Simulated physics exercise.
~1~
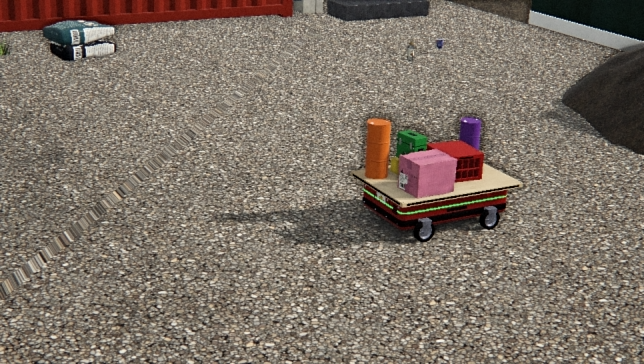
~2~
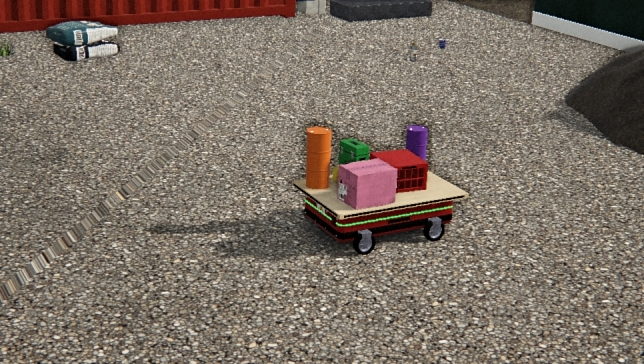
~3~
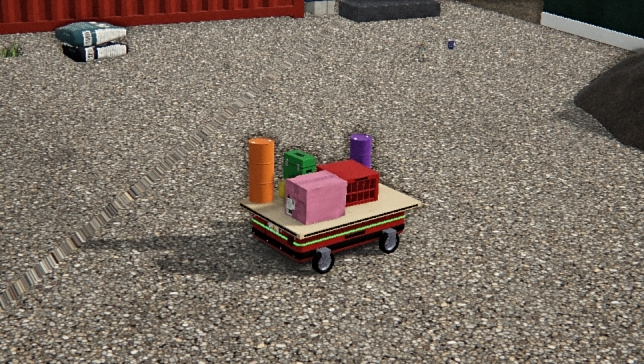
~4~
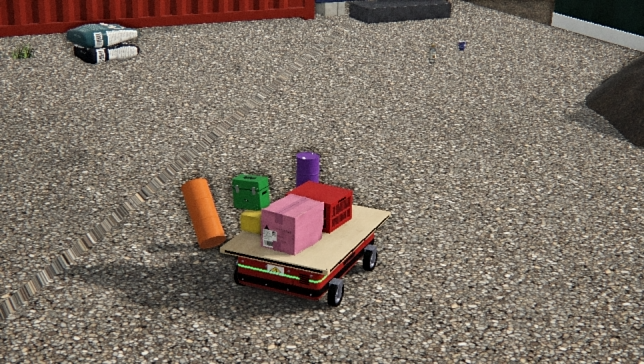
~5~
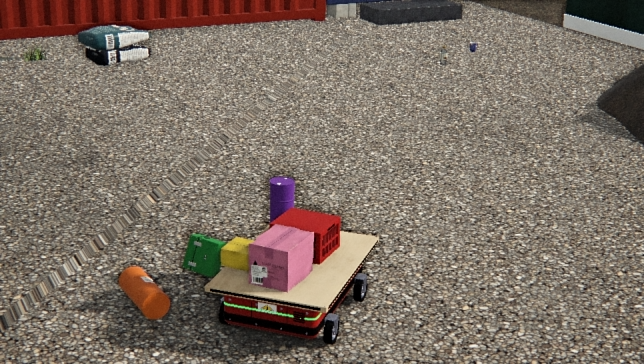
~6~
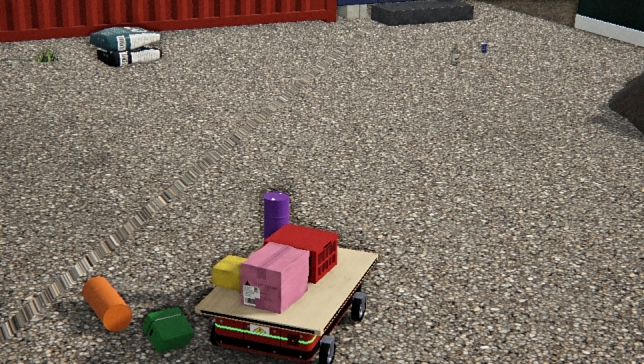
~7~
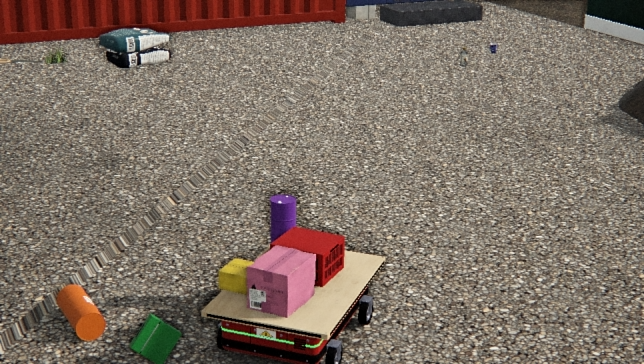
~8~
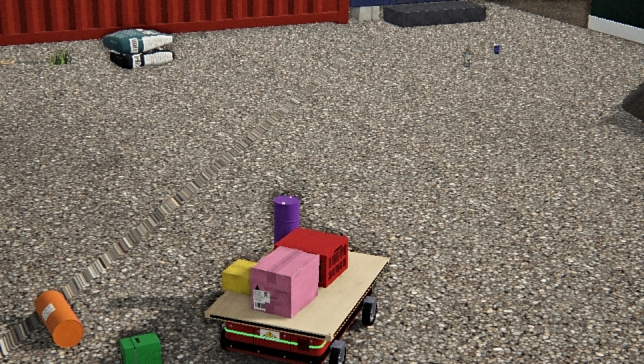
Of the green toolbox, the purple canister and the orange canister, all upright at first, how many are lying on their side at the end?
Two of them are, the green toolbox and the orange canister, both on the gravel. The purple canister is still standing on the cart.
